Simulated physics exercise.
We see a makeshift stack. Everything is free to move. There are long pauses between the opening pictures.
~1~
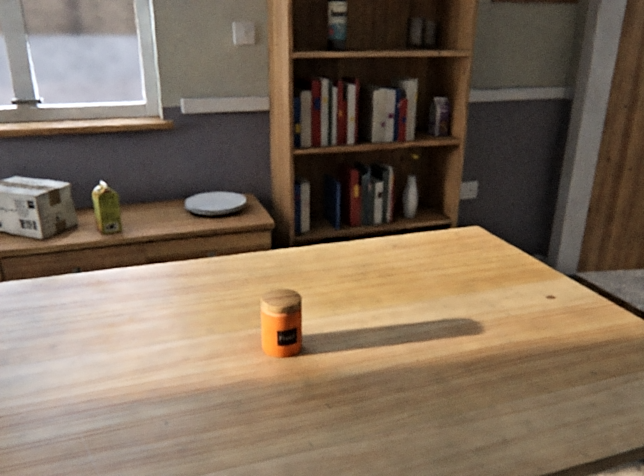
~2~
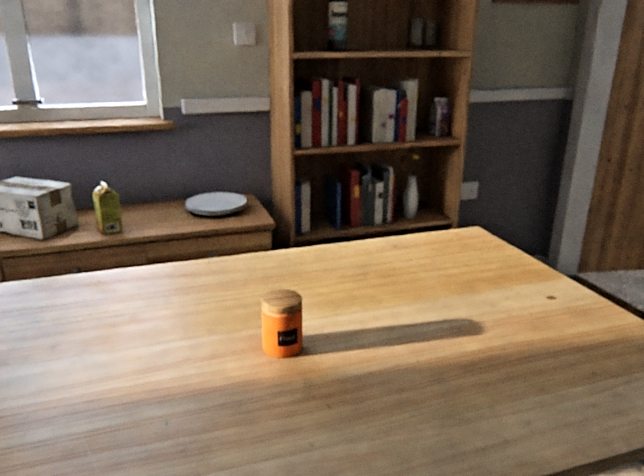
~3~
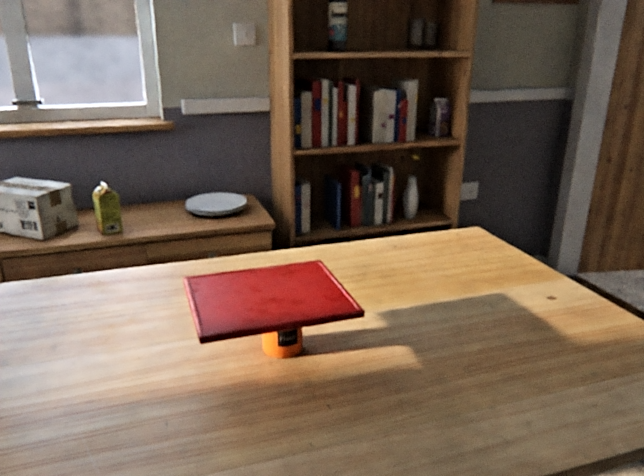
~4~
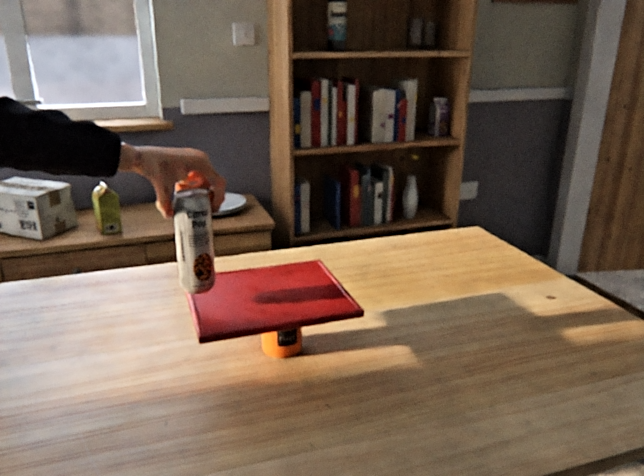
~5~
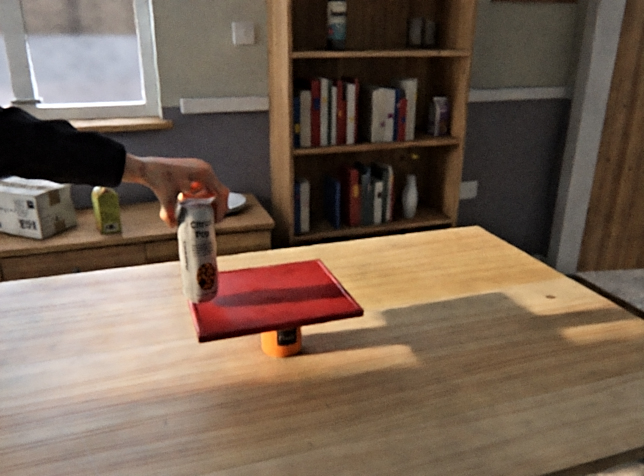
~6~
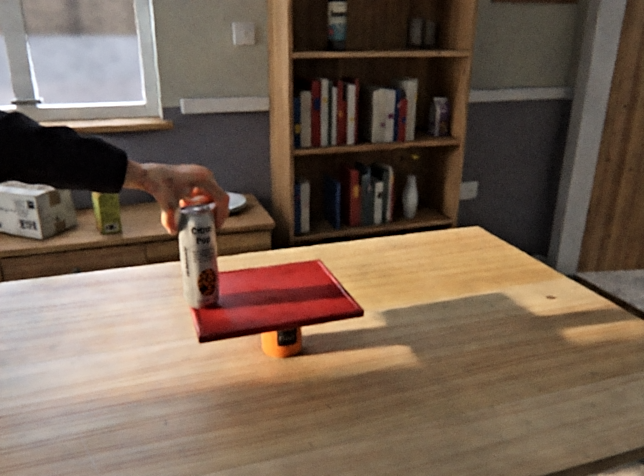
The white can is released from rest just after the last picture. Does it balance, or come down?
The stack loses its balance.
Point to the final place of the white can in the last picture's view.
Around (127, 363).
Then, 0.30 s past the last view, white can now fallen; red lid rocked 58° from its first pose.
Then, 0.40 s past the last view, red lid rocked 61° from its first pose.
Then, 0.60 s past the last view, red lid rocked 37° from its first pose.
Finally, fallen, white can; down or leaning hard in the stack, red lid; orange jar still in place. Final places as the last picture's camera would see them, white can near (127, 363). The stack comes apart.
